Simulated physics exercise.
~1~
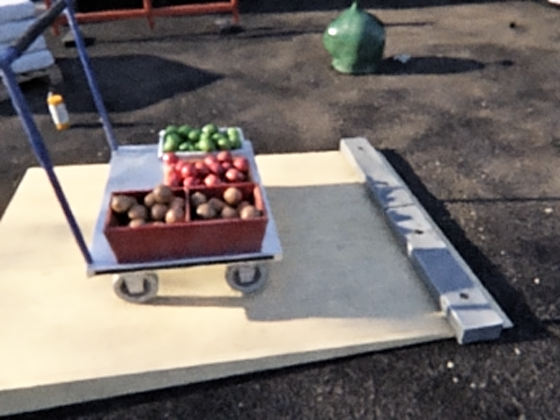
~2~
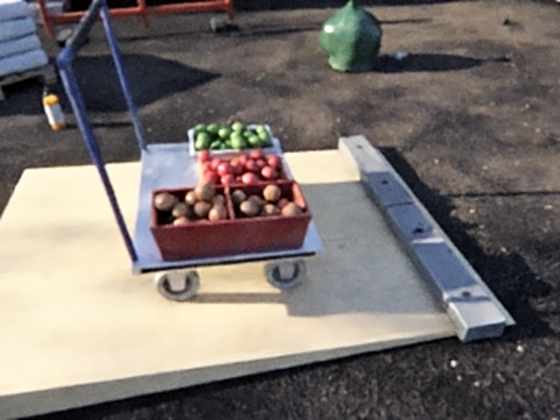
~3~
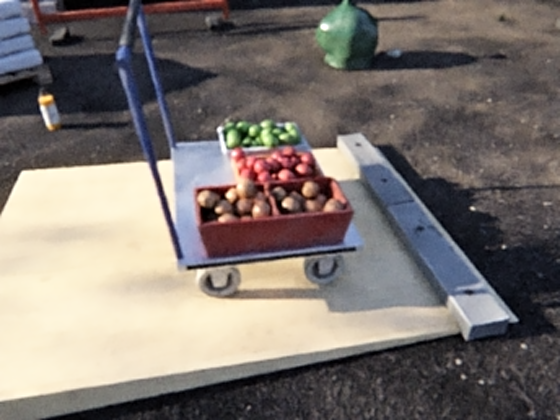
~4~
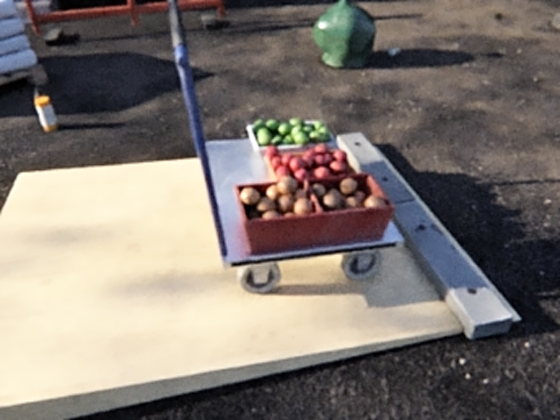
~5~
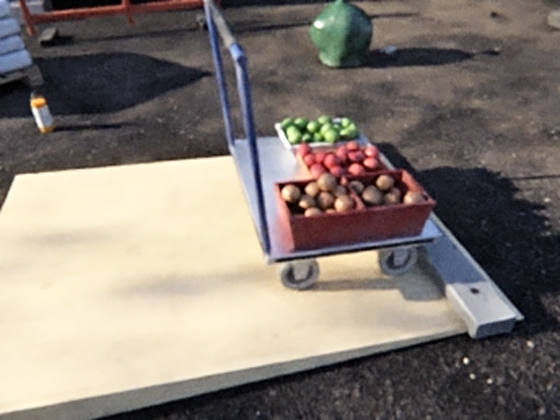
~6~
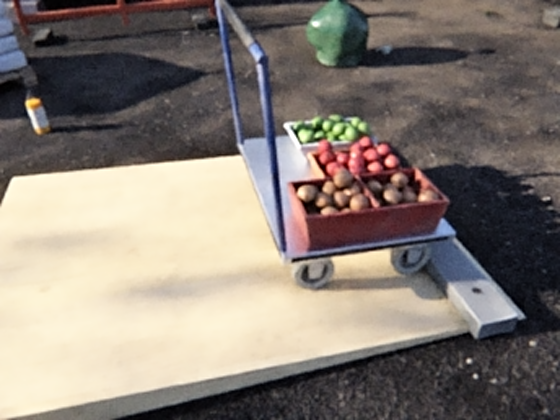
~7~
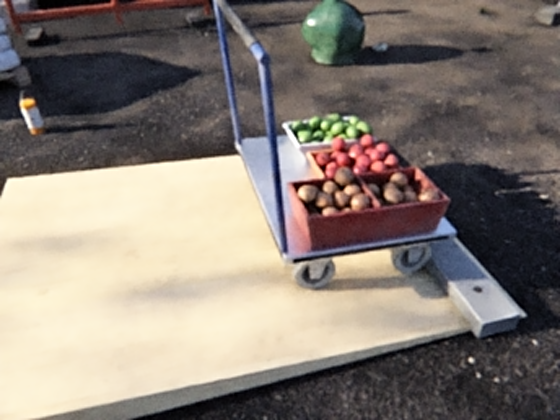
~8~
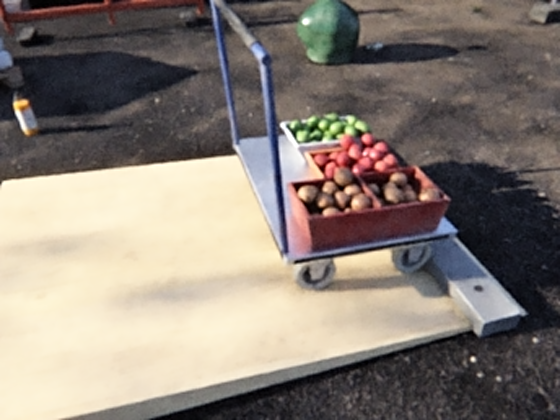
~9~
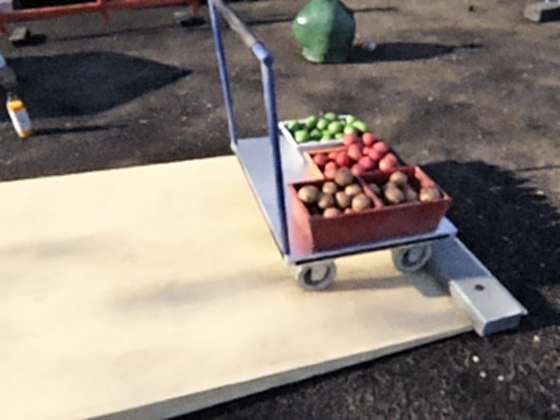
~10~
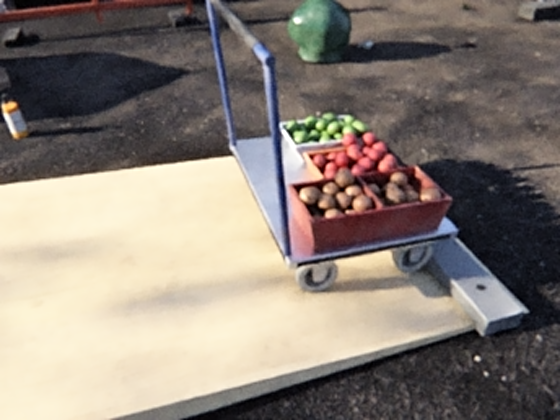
We see a flat cart carrying green limes, red tomatoes and brown onions in trays roll to the right down a pale, slightly sloping board toward a grey beam, then stop against it and stay upright, with the produce still piled in the trays.
